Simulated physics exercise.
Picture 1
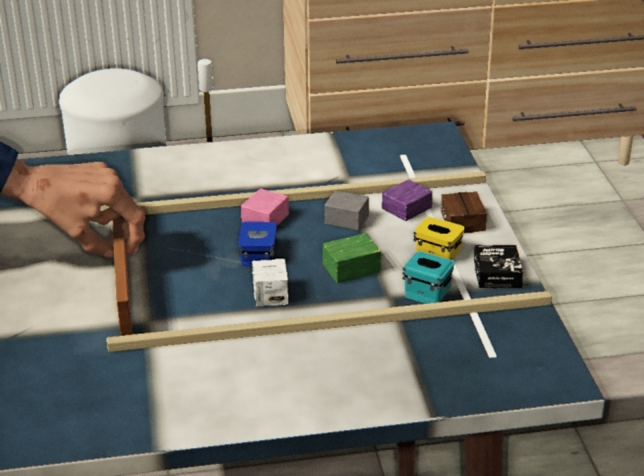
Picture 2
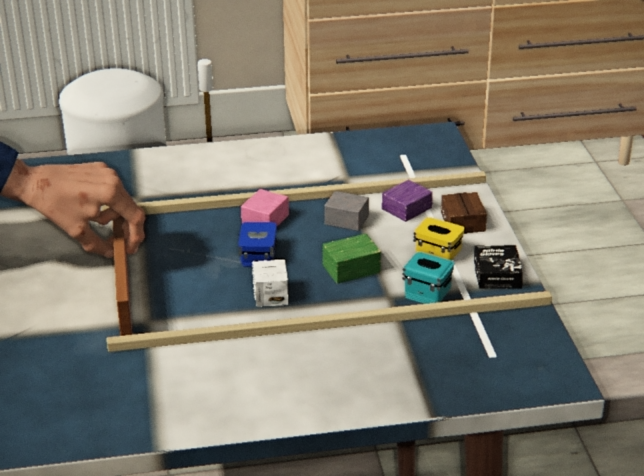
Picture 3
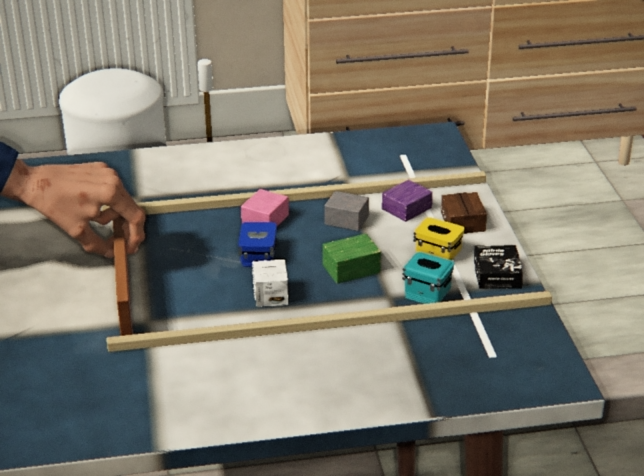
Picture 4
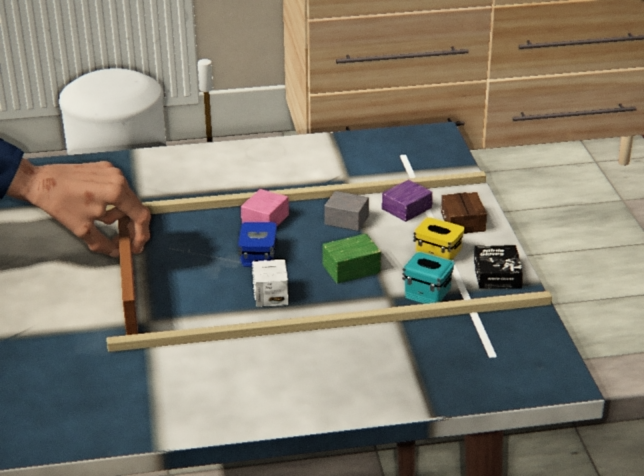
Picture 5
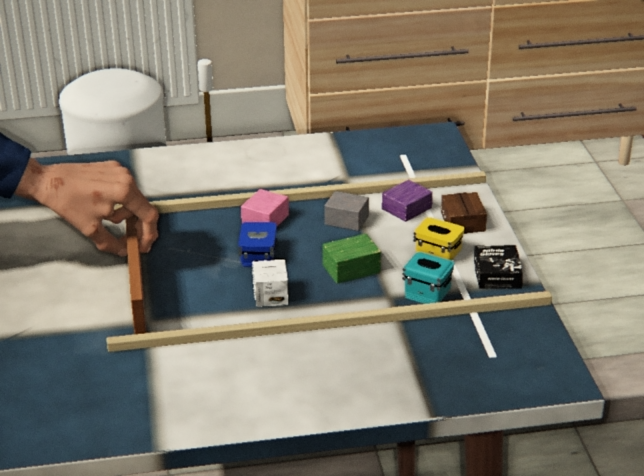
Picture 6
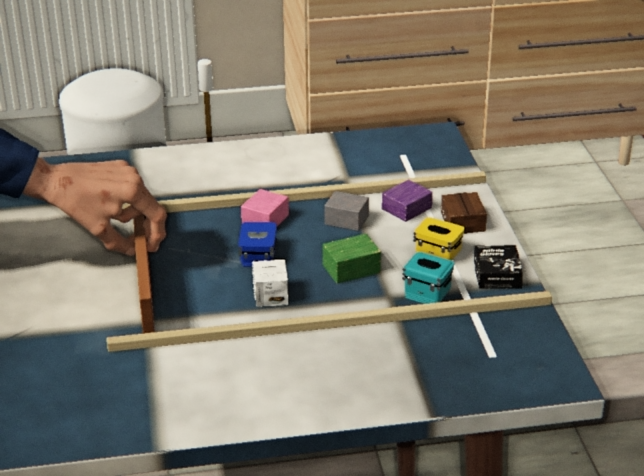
On a table, a hand slides a brown board slightly right toward still, colourful small objects.
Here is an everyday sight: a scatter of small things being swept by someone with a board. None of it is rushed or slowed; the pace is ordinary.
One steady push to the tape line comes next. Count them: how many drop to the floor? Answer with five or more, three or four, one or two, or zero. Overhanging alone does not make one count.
The count that falls is one or two.
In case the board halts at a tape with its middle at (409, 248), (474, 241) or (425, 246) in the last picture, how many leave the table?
The counts would be 0, 5 and 0.
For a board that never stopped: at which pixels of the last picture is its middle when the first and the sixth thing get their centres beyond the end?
I'd put the first at about (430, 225) and the next at about (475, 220).
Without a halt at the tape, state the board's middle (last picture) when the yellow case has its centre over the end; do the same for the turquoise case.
Yellow case over the end: About (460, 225). Turquoise case over the end: About (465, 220).
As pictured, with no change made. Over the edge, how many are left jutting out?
You'd get 2.
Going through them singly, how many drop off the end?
Result: A total of 2.
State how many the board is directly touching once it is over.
The count in contact is 4.
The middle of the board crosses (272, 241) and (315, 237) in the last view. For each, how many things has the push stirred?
I make it 3 at the first spot and 5 at the other.
Soon after, none off yet; black box at rest near (498, 266); brown box at rest near (463, 213); yellow case at rest near (439, 241).
In the end, the number that fall off is one or two; gone, brown box and black box.
